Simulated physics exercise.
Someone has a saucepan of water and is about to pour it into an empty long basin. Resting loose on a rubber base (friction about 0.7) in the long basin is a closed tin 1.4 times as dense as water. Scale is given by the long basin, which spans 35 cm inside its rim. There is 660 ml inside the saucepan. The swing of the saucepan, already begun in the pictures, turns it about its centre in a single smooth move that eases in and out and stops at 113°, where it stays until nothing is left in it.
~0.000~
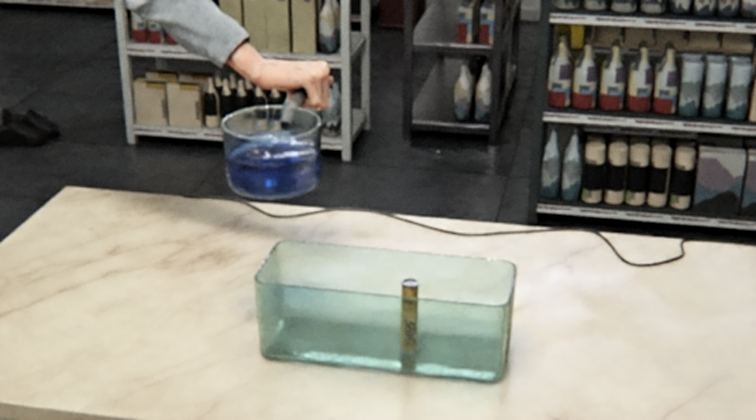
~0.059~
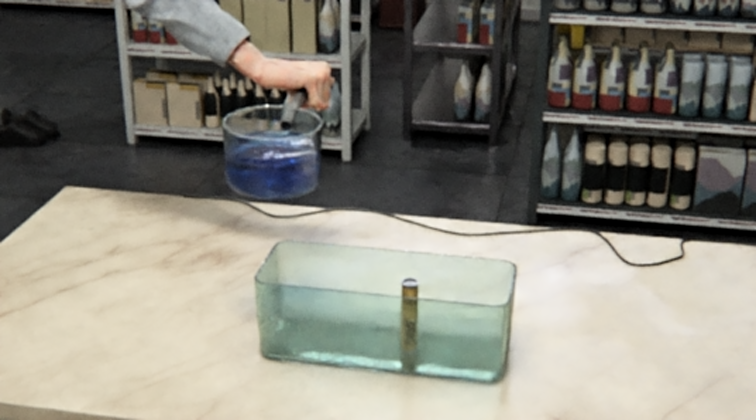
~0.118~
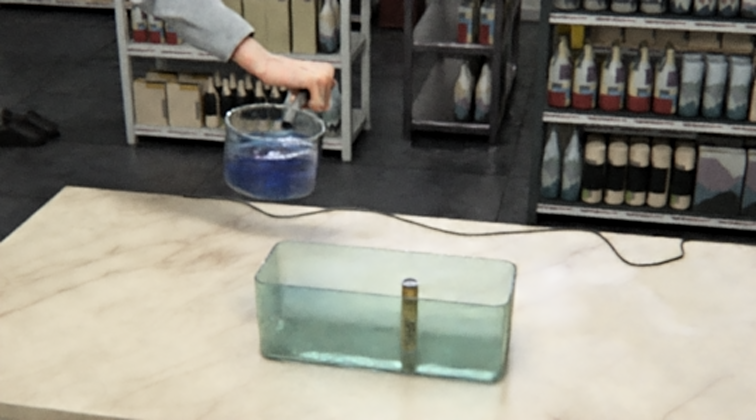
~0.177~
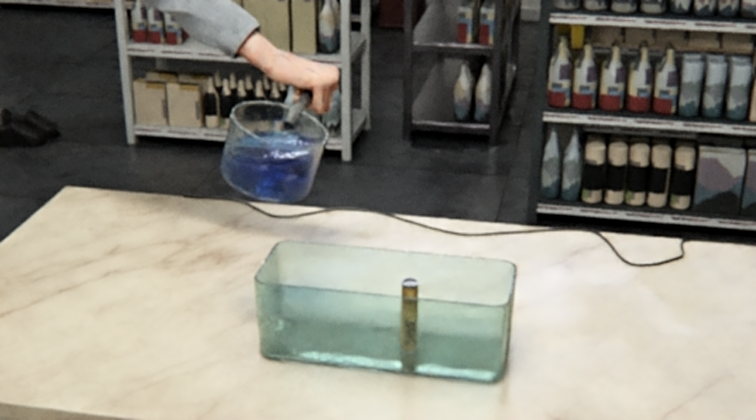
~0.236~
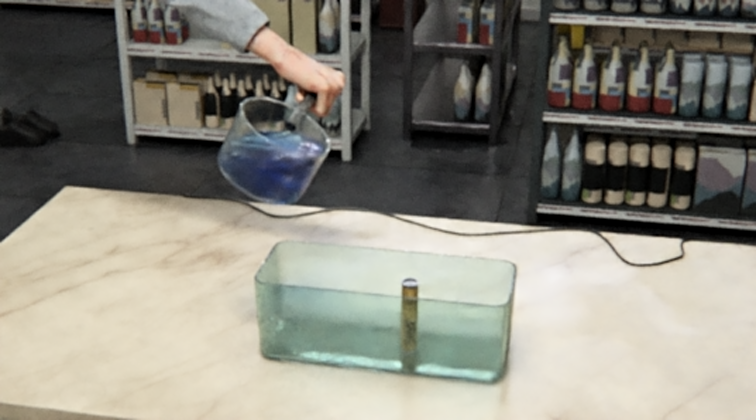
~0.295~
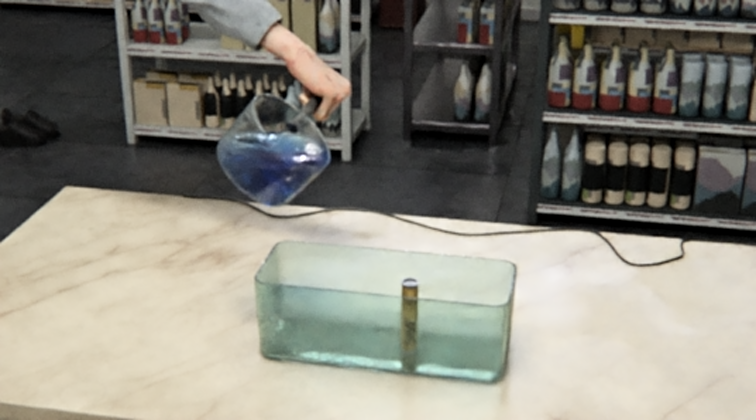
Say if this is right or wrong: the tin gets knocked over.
Wrong, it stays standing.
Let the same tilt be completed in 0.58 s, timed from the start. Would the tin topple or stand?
The tin would stay balanced.
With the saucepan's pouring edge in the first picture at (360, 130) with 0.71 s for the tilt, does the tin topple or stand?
Then it tips over.
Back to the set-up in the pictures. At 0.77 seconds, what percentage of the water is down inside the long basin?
Roughly 84 per cent.
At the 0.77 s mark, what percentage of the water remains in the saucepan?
About 6 % is still there.
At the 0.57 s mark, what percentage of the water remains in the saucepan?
Portion remaining: Approx. 34 per cent.
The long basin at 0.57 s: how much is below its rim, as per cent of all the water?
I'd estimate some 20 percent of the liquid.
After 0.57 s the tilt is 103° and 34 per cent is still to pour; the tin stands where it began.
After 0.77 s the tilt is 113° and 6 per cent is still to pour; the tin stands where it began.
After 0.98 s the tilt is 113° and 0 per cent is still to pour; the tin stands where it began.
After 1.21 s the tilt is 113° and 0 per cent is still to pour; the tin stands where it began.
In the end the tin stands where it began.
